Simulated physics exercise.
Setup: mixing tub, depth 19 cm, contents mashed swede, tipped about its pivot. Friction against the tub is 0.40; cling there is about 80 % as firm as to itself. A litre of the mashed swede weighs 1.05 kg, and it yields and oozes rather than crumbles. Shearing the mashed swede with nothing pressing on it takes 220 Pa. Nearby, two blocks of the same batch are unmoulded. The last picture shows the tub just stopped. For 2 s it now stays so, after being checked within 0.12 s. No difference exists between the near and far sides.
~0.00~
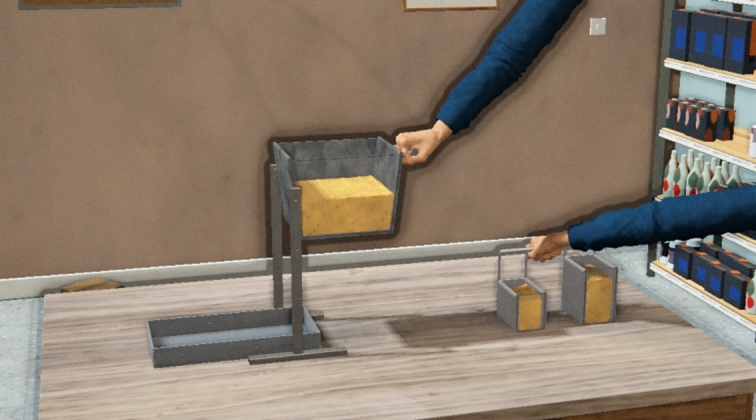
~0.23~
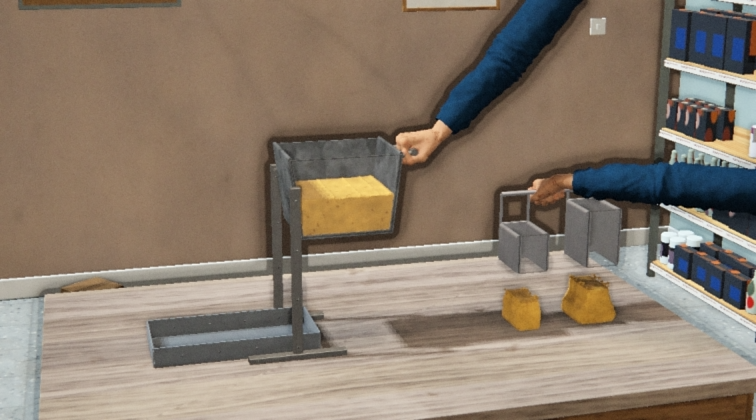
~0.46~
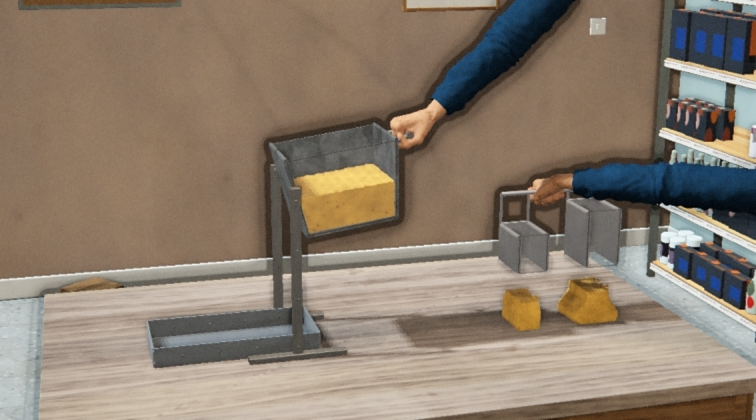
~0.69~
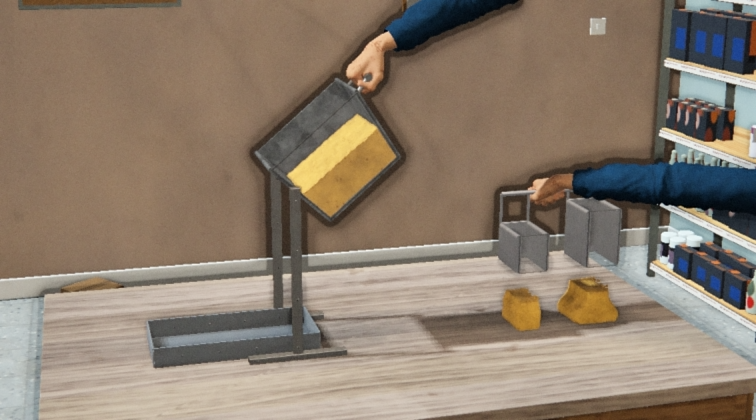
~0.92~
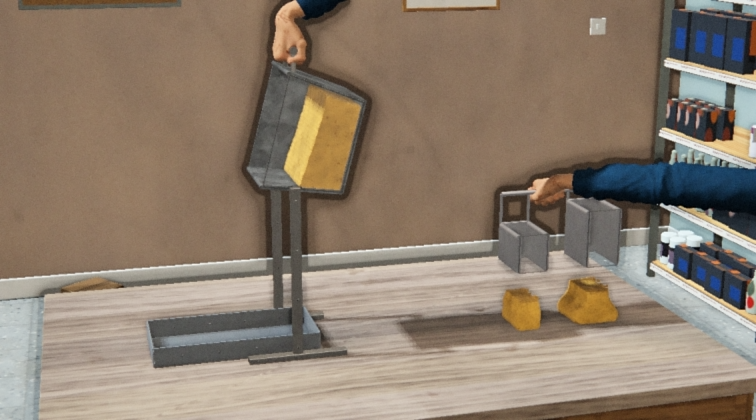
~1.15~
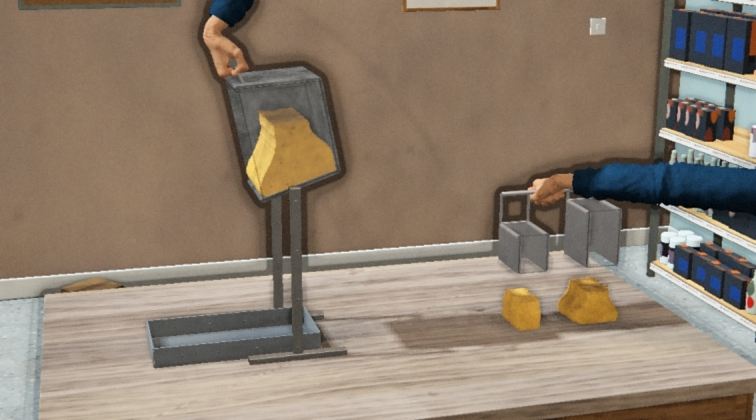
Two small moulds lift off yellow blocks, then a hand tilts the mash-filled tub leftward past upright.
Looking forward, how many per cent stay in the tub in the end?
About 0 %.
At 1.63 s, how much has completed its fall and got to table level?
Some 60 % has got all the way down.
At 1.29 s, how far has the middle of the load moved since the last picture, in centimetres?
Roughly 8 cm.
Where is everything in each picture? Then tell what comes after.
In the first picture, handle-side rim at (399, 154), tilt 0 degrees; highest point of the mashed swede at (300, 200); test blocks 8.1 cm, 13 cm high (left to right).
In the second picture, handle-side rim at (399, 154), tilt 0 degrees; highest point of the mashed swede at (300, 200); test blocks 7.9 cm, 9.9 cm high (left to right).
In the third picture, handle-side rim at (394, 140), tilt 8 degrees; highest point of the mashed swede at (390, 181); test blocks 7.8 cm, 9.1 cm high (left to right).
In the fourth picture, handle-side rim at (355, 93), tilt 40 degrees; highest point of the mashed swede at (374, 130); test blocks 7.8 cm, 9.0 cm high (left to right).
In the fifth picture, handle-side rim at (288, 76), tilt 75 degrees; highest point of the mashed swede at (331, 97); test blocks 7.8 cm, 9.0 cm high (left to right).
In the sixth picture, handle-side rim at (237, 91), tilt 101 degrees; highest point of the mashed swede at (304, 122); test blocks 7.8 cm, 9.0 cm high (left to right).
By 1.29 s, the tub is at 101 degrees and holds 69 %.
By 1.46 s, the tub is at 101 degrees and holds 37 %.
By 1.63 s, the tub is at 101 degrees and holds 26 %.
By 1.80 s, the tub is at 101 degrees and holds 17 %.
By 3.15 s, at the end, the tub is at 101 degrees and holds 0 %.
